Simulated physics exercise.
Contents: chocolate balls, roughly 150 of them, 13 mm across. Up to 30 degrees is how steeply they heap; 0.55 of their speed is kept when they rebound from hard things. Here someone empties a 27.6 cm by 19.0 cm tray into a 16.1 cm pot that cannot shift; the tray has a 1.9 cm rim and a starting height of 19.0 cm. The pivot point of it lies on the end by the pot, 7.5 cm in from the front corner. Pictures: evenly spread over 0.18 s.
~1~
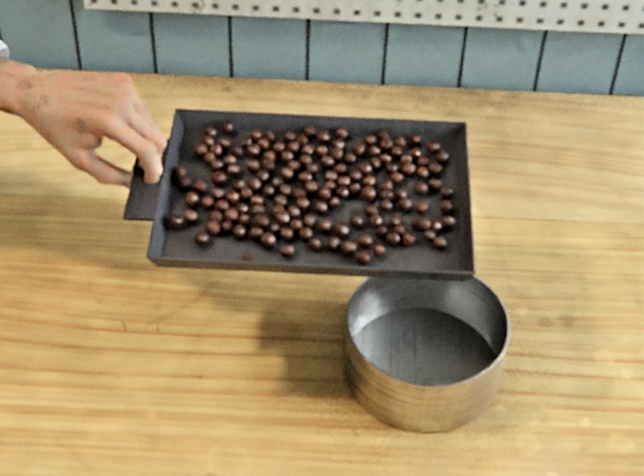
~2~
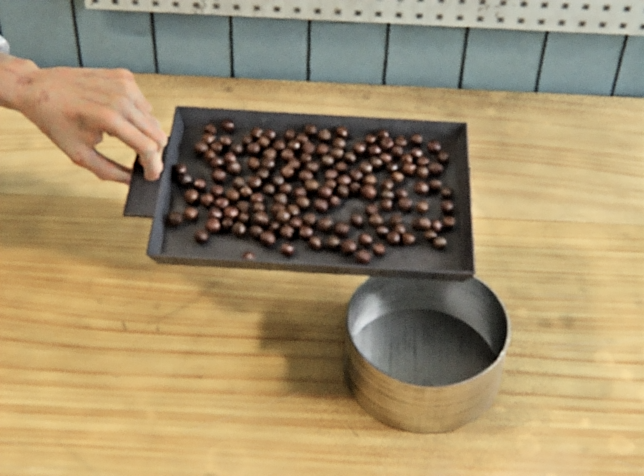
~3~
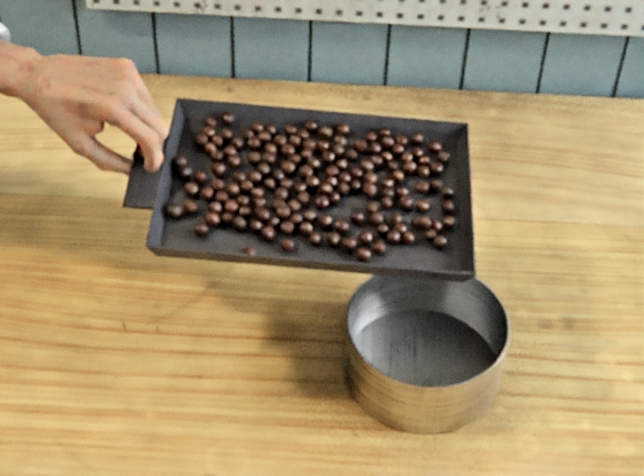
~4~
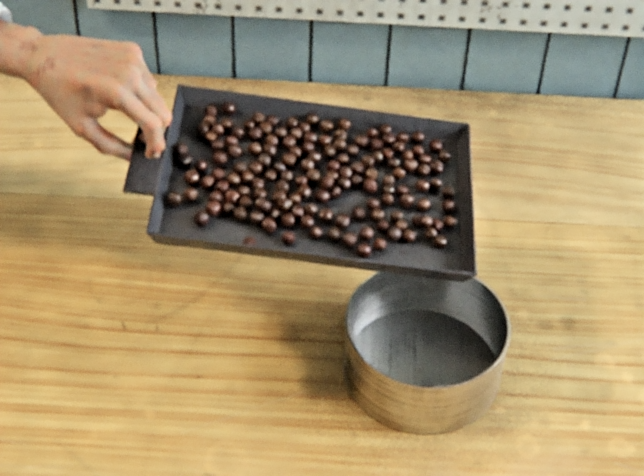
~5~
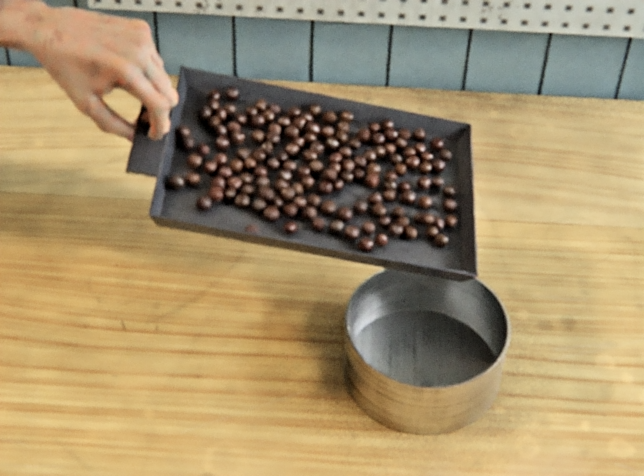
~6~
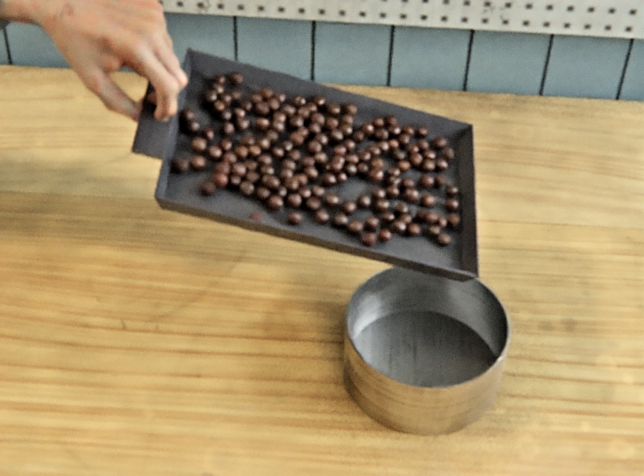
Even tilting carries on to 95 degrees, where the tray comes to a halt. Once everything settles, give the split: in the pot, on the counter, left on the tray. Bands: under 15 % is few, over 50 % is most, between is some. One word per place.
Pot: Few, counter: Most, tray: Few.
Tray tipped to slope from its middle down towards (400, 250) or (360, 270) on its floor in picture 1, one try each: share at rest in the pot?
Roughly 45 per cent on the first try and 65 per cent on the second.
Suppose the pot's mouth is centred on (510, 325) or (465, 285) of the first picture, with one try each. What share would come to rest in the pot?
Spot one: Some 60 per cent; spot two: Some 45 per cent.
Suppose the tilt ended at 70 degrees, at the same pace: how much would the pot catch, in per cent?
Around 5 in a hundred.
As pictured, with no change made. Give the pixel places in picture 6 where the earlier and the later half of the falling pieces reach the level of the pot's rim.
Earlier half close to (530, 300), later half at (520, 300) in pixels.
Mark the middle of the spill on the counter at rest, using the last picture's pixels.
Centre of spill: Around pixel (581, 337).
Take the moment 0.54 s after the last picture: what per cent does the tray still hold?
About 40%.
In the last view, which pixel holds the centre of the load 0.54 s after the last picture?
Load centre, approx.: (512, 235) px.
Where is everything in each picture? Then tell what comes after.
The first frame shows tray tilt 0 degrees, front corners at (157, 251) and (466, 266); middle of the pieces at (311, 188); pot at (428, 321).
The second frame shows tray tilt 1 degrees, front corners at (157, 248) and (466, 266); middle of the pieces at (311, 187).
The third frame shows tray tilt 3 degrees, front corners at (156, 240) and (467, 267); middle of the pieces at (312, 183).
The fourth frame shows tray tilt 6 degrees, front corners at (157, 227) and (468, 267), lowest corner right front; middle of the pieces at (313, 176).
The fifth frame shows tray tilt 10 degrees, front corners at (160, 210) and (469, 267), lowest corner right front; middle of the pieces at (316, 167).
The sixth frame shows tray tilt 15 degrees, front corners at (165, 192) and (471, 268), lowest corner right front; middle of the pieces at (320, 159); pot at (428, 322).
Then, 0.33 s after the last picture, tilt 54 degrees; the tray holds 100 %, the pot 0 %.
Then, 0.54 s after the last picture, tilt 80 degrees; the tray holds 40 %, the pot 0 %.
Then, 0.88 s after the last picture, tilt 95 degrees; the tray holds 0 %, the pot 5 %.
In the end, pot 5 %, counter 95 %, tray 0 %.
